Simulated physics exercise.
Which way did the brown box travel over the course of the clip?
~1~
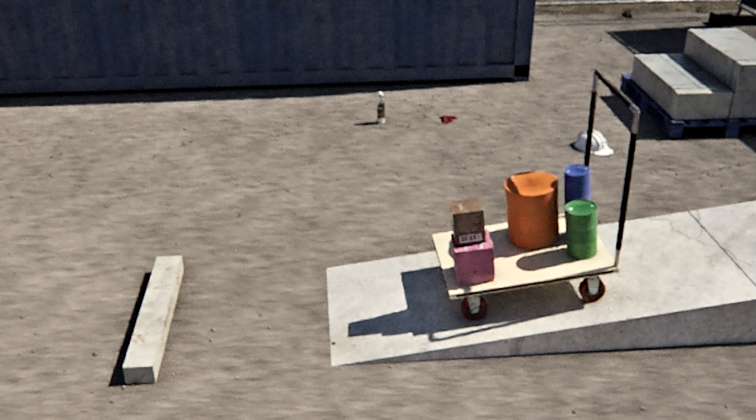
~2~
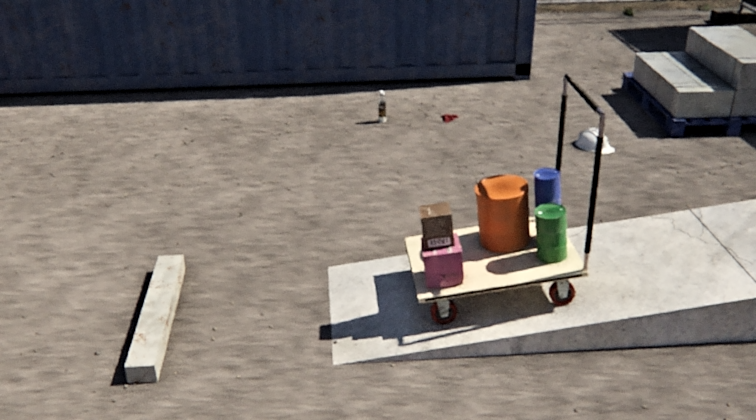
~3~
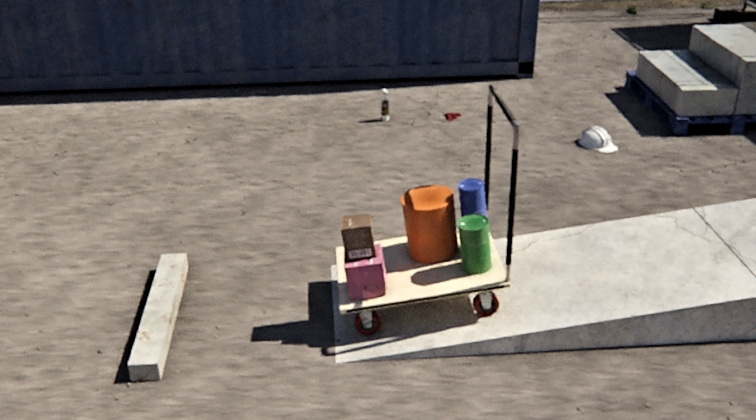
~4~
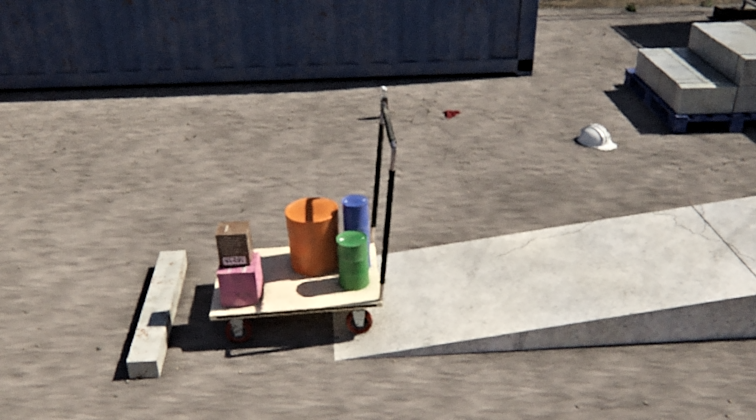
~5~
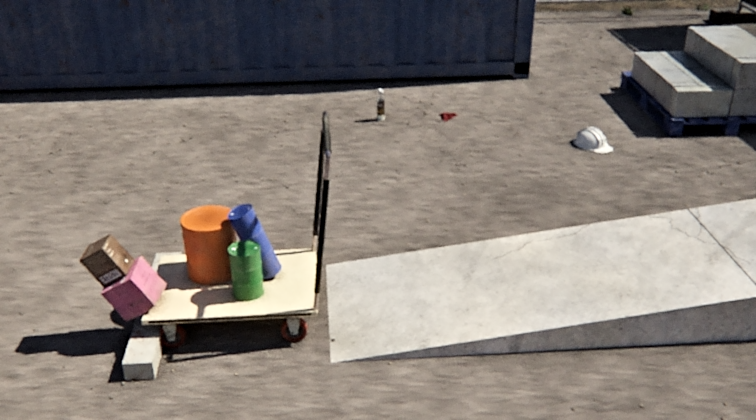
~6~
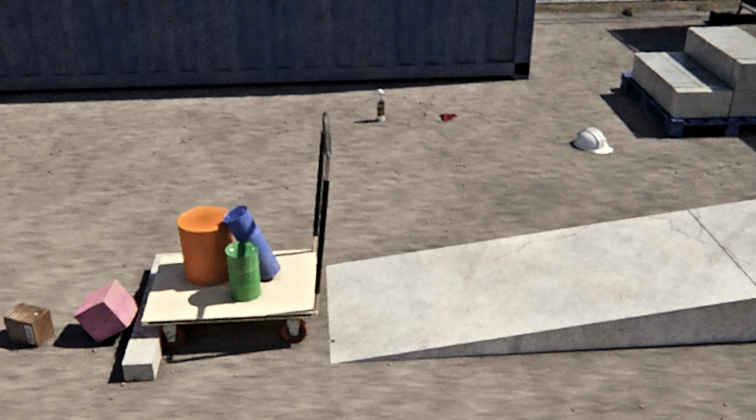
It moved to the left, first riding on the trolley and then falling off its front end onto the ground.
A loaded flat trolley rolled left down a ramp and across the ground until it stopped at a kerb, where the brown box and pink parcel pitched off the front, while the leaning blue canister, green canister and orange pail stayed aboard.
